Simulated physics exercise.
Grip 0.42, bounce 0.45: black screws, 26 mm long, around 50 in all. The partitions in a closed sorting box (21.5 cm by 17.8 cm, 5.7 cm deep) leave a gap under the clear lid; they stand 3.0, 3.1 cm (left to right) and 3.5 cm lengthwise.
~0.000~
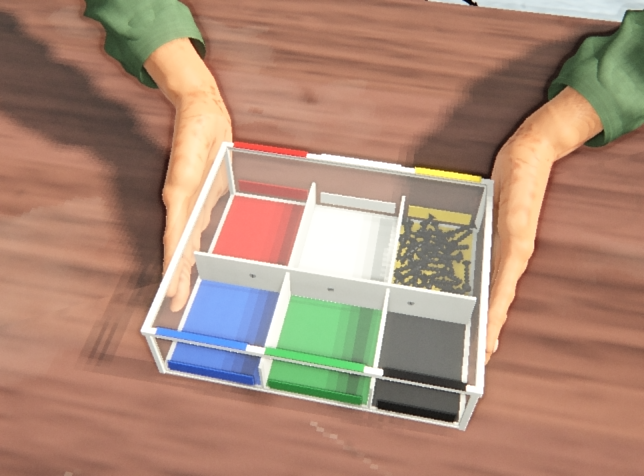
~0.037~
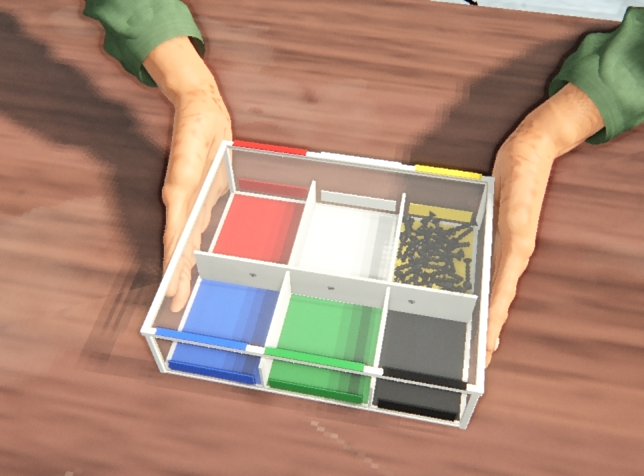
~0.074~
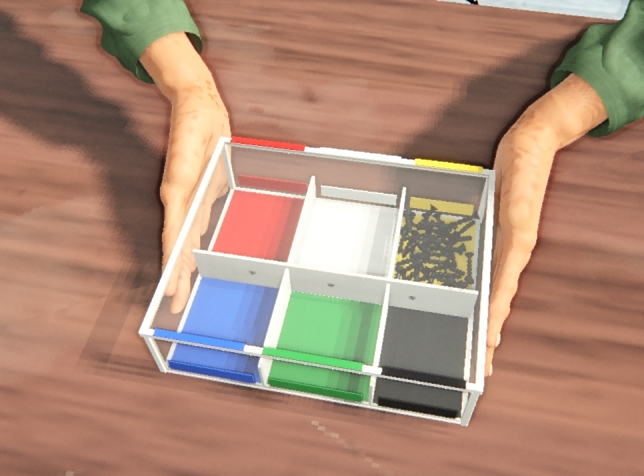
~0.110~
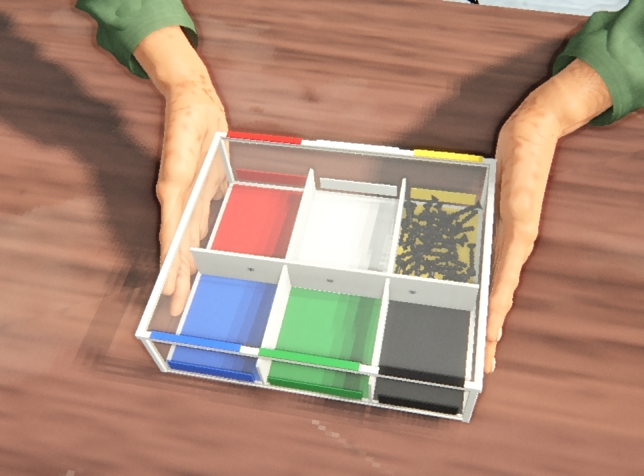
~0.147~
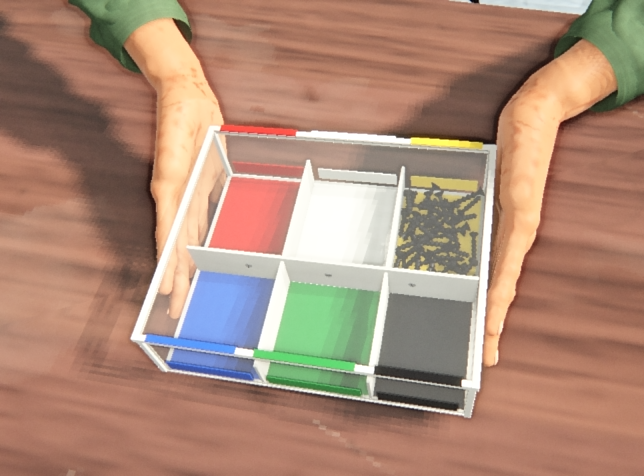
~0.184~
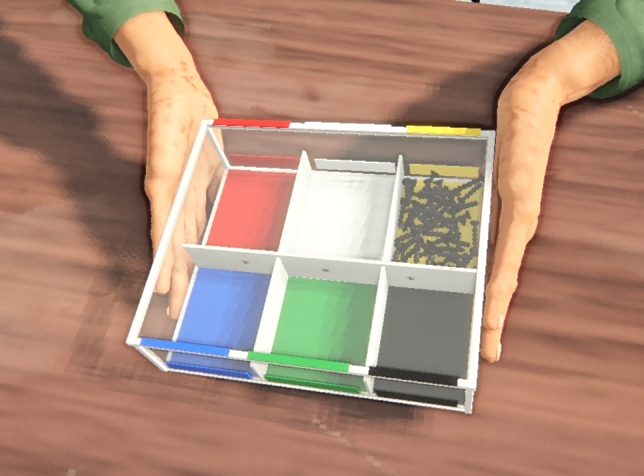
A clear-lidded sorting box with six coloured compartments tilted slightly between two hands on a wooden table, its front left corner lowest, while the black screws stayed in the yellow section at back right.
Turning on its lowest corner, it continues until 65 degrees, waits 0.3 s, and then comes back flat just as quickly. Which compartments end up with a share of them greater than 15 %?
Red compartment: Not greater. Blue compartment: Not greater. Green compartment: Not greater. Yellow compartment: Greater. White compartment: Not greater. Black compartment: Not greater.
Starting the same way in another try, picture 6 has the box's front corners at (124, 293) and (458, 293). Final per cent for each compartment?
It comes out as red at 0 percent, blue at 0 percent, green at 0 percent, yellow at 95 percent, white at 5 percent and black at 0 percent.
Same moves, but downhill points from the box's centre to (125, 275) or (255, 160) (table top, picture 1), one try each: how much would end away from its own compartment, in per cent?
First try: Around 5 percent; second try: Around 5 percent.
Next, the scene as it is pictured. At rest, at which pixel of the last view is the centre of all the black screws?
Resting centre estimate: Around (413, 282).
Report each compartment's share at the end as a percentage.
Red: 0 %, blue: 5 %, green: 10 %, yellow: 90 %, white: 0 %, black: 0 %.
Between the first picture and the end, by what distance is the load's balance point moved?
It shifts by roughly 4.0 cm.
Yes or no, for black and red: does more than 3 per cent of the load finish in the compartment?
Black: False; red: False.
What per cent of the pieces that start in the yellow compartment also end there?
My estimate is roughly 90 percent.
After 0.90 s, tilt 65 degrees; green 5 %, yellow 90 %.
After 1.38 s, tilt 36 degrees; blue 5 %, green 10 %, yellow 90 %.
After 1.93 s, tilt 0 degrees; blue 5 %, green 10 %, yellow 90 %.
At rest (2.3 s), red 0 %, blue 5 %, green 10 %, yellow 90 %, white 0 %, black 0 %.
